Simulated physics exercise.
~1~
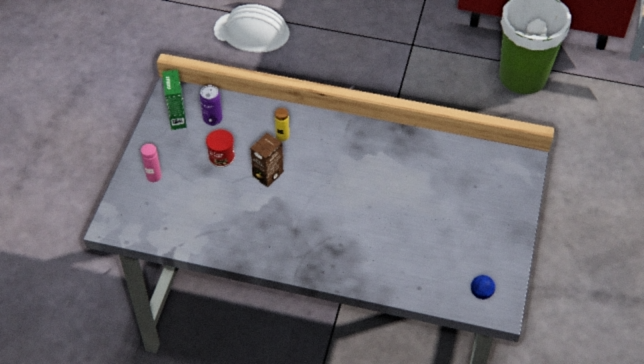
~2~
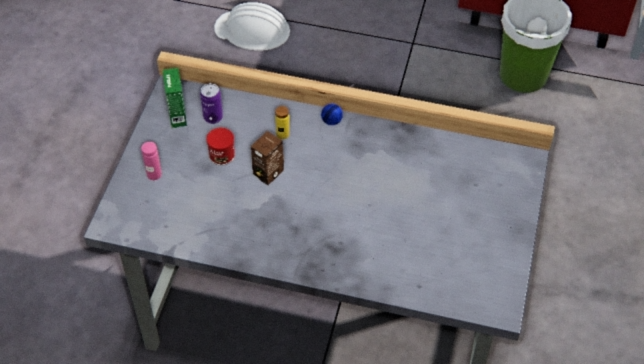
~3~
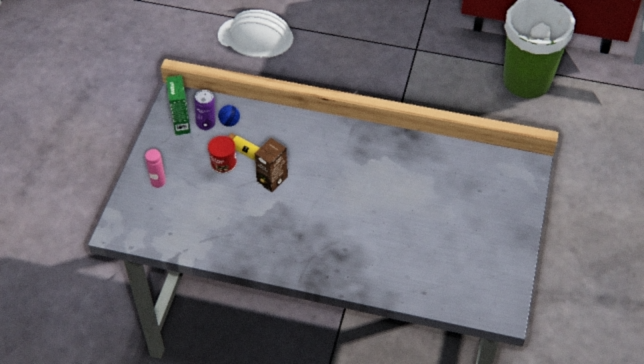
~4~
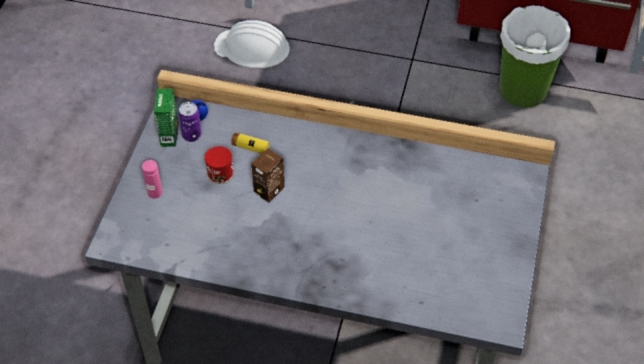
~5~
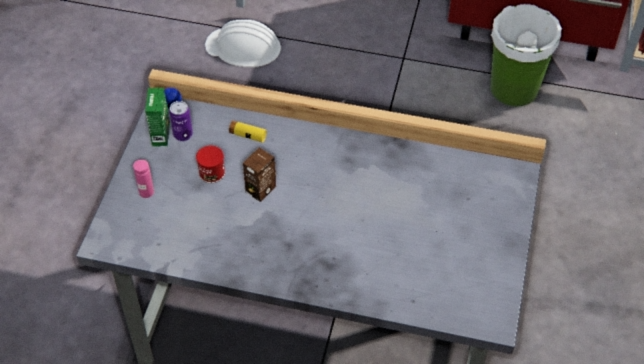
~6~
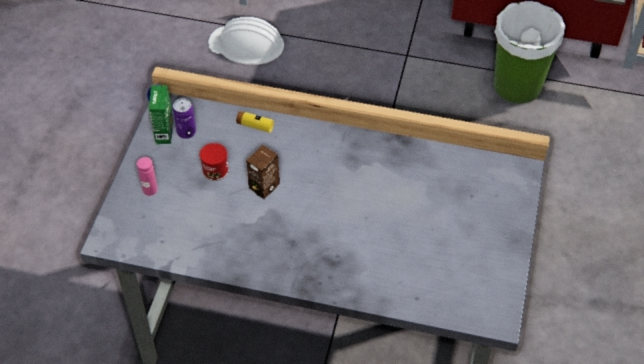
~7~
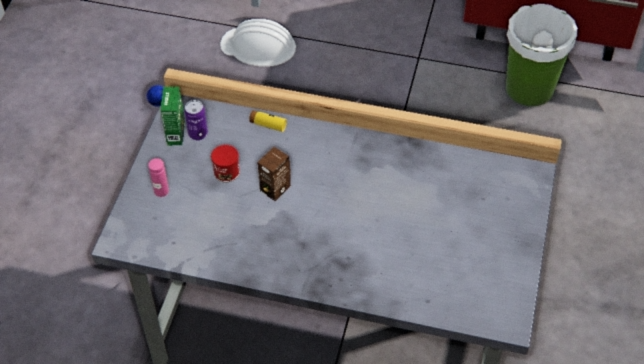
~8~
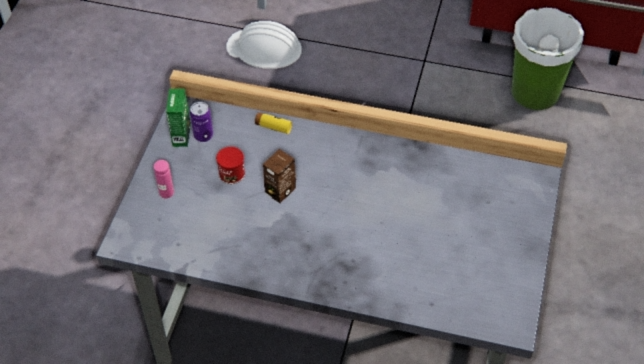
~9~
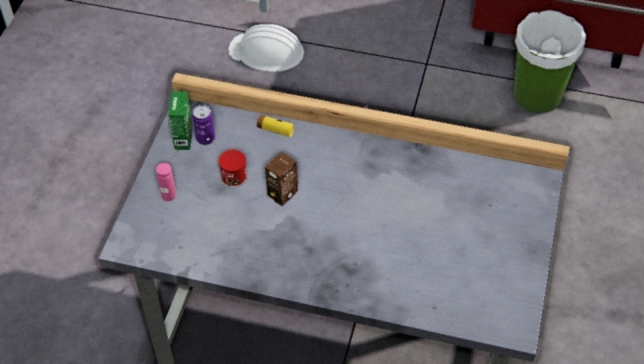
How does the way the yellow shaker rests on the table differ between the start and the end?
At the start the yellow shaker stands upright, and by the end it is lying on its side on the table.
Blue ball crossing a grey table, toppling a yellow shaker, nudging a purple can and disappearing at the far left corner.
